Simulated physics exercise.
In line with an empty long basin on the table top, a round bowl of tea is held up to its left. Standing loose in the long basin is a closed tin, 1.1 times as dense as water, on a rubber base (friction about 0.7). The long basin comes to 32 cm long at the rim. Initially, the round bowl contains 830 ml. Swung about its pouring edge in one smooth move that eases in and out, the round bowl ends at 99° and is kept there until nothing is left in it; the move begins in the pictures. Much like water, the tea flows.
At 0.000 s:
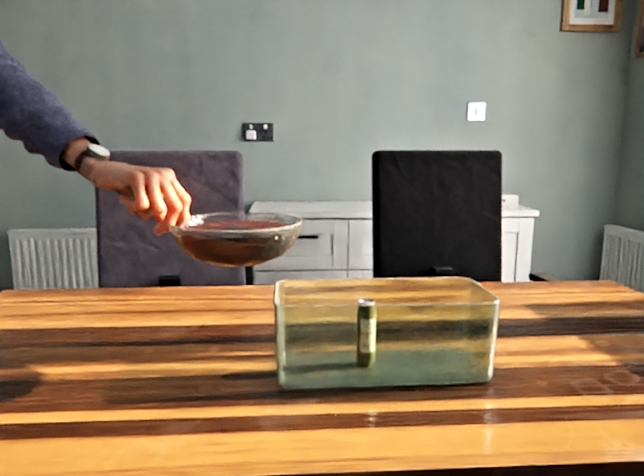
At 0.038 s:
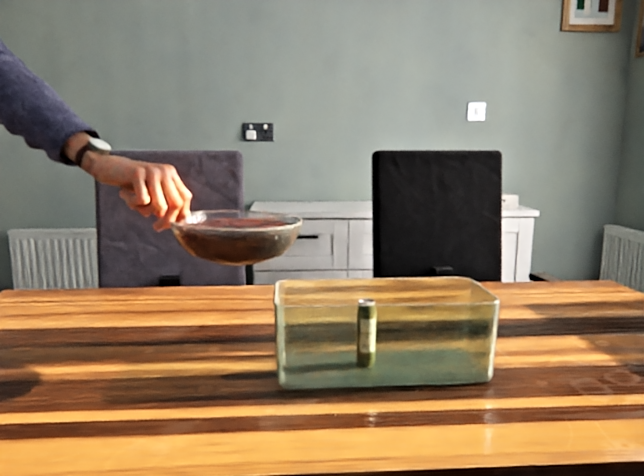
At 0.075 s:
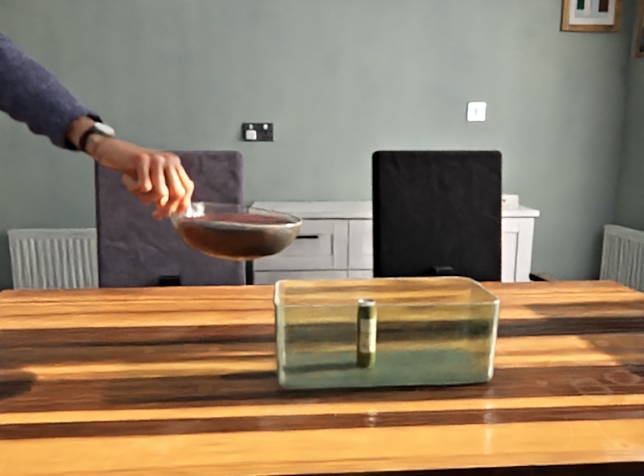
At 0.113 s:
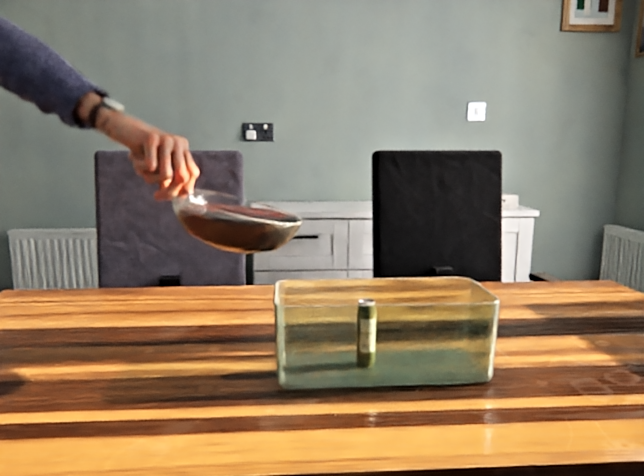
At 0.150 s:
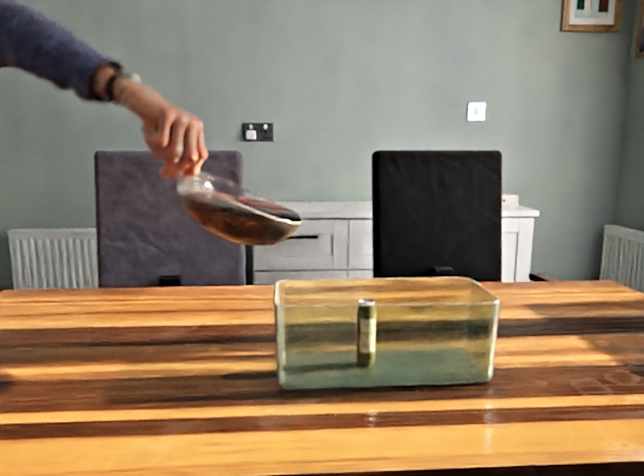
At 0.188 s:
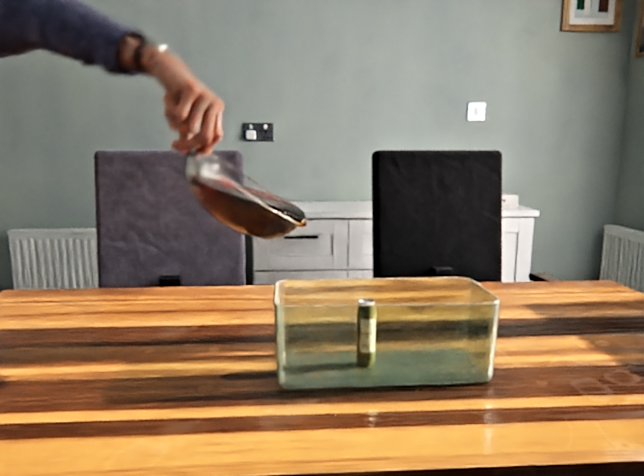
A glass bowl of brown liquid tilting steadily rightward in a hand, beside a clear basin holding a small upright cylinder.
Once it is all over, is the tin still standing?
Most probably it will stay balanced.
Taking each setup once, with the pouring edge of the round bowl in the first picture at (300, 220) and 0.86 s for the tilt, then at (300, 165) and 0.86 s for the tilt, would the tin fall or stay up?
First it stays on its base; then it tips over.
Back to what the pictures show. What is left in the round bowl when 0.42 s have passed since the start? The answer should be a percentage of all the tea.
Remaining: Near 14 % of the total.
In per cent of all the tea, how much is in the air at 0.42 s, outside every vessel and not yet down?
About 74 per cent.
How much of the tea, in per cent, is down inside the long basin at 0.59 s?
Roughly 94 per cent.
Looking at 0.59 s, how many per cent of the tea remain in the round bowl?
Around 0 in a hundred is still there.
By 0.42 s the tilt is 97° and 13 per cent is still to pour; the tin stands where it began.
By 0.59 s the tilt is 99° and 0 per cent is still to pour; the tin stands where it began.
By 0.77 s the tilt is 99° and 0 per cent is still to pour; the tin stands where it began.
By 0.96 s the tilt is 99° and 0 per cent is still to pour; the tin stands where it began.
At rest the tin stands where it began.
